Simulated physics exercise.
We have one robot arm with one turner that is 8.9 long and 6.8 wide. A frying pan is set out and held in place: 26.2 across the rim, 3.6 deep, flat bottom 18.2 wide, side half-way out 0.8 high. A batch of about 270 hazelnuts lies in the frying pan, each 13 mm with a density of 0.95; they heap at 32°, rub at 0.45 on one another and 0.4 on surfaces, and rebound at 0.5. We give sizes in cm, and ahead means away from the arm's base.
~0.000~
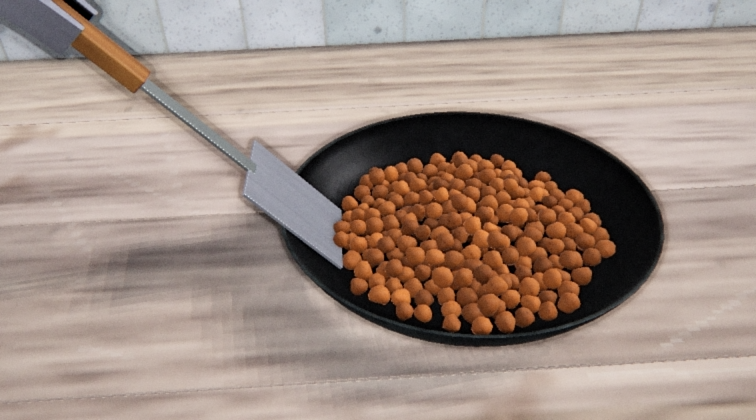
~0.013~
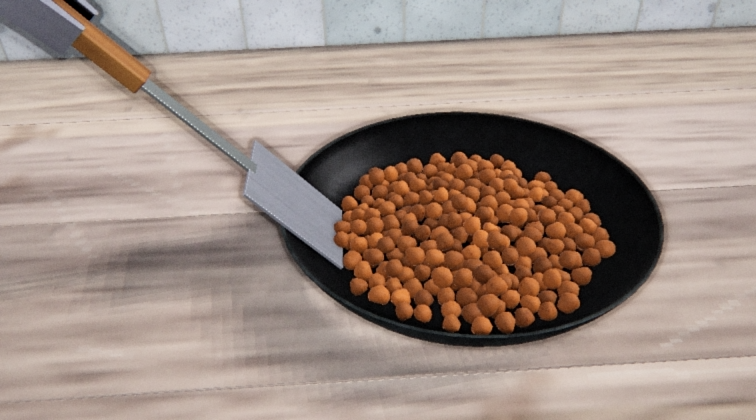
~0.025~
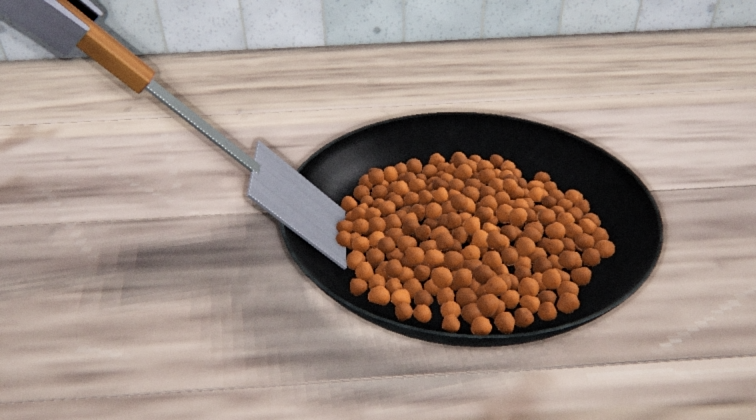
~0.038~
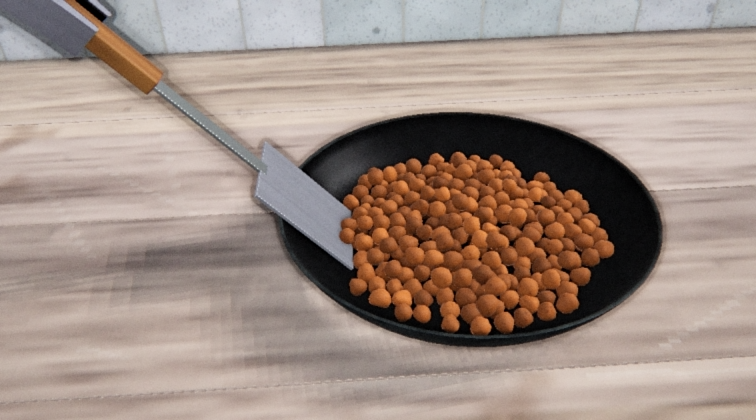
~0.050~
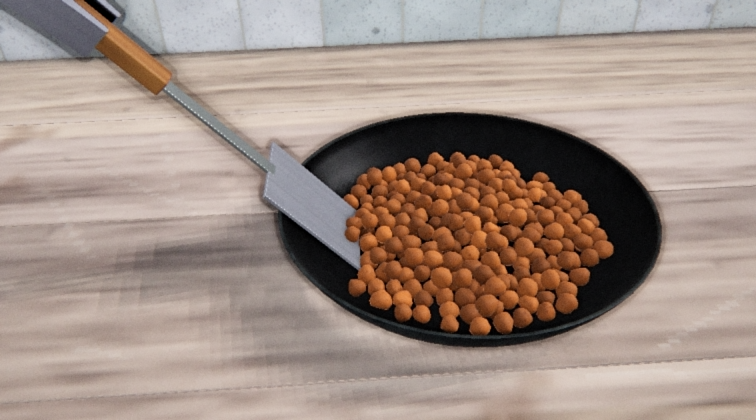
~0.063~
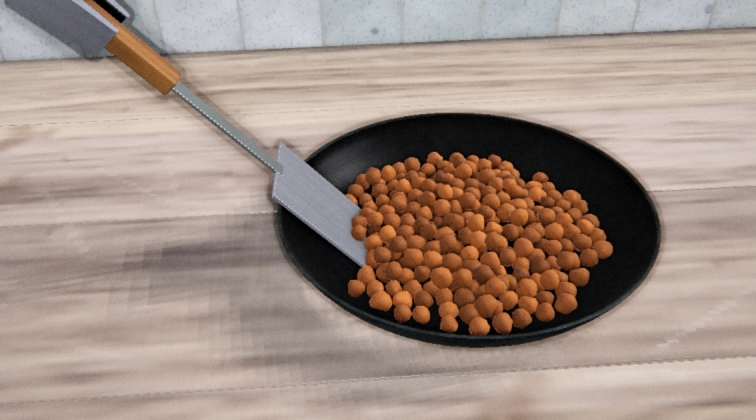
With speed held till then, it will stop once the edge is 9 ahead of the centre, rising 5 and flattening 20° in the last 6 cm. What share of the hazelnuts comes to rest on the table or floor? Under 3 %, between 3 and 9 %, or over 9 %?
Between 3 and 9 %.
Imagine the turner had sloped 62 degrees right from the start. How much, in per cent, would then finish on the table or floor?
It would then be close to 10 %.
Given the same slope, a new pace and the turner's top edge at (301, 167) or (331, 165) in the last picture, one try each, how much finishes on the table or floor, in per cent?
I'd estimate some 15 and 20 in a hundred.
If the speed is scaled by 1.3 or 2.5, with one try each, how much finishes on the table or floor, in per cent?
Some 10 per cent, then some 20 per cent, on the table or floor.
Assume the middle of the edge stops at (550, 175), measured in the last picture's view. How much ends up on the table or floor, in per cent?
0 %, roughly.
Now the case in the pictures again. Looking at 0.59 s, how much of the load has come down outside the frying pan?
I'd say close to 4 in a hundred.
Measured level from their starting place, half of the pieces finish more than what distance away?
It works out to roughly 3 cm.
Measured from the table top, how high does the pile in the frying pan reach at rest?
It reaches around 4.5 cm.
By 0.19 s, sloping 49°, highest piece 4 above the table; 273 in the frying pan.
By 0.32 s, sloping 42°, highest piece 5 above the table; 273 in the frying pan.
By 0.59 s, sloping 29°, highest piece 4 above the table; 260 in the frying pan, 12 on the table or floor, 1 on the blade or in flight.
By 1.64 s, sloping 29°, highest piece 4 above the table; 260 in the frying pan, 13 on the table or floor.
Final count, 260 in the frying pan, 13 on the table or floor. That is 5 % on the table or floor.
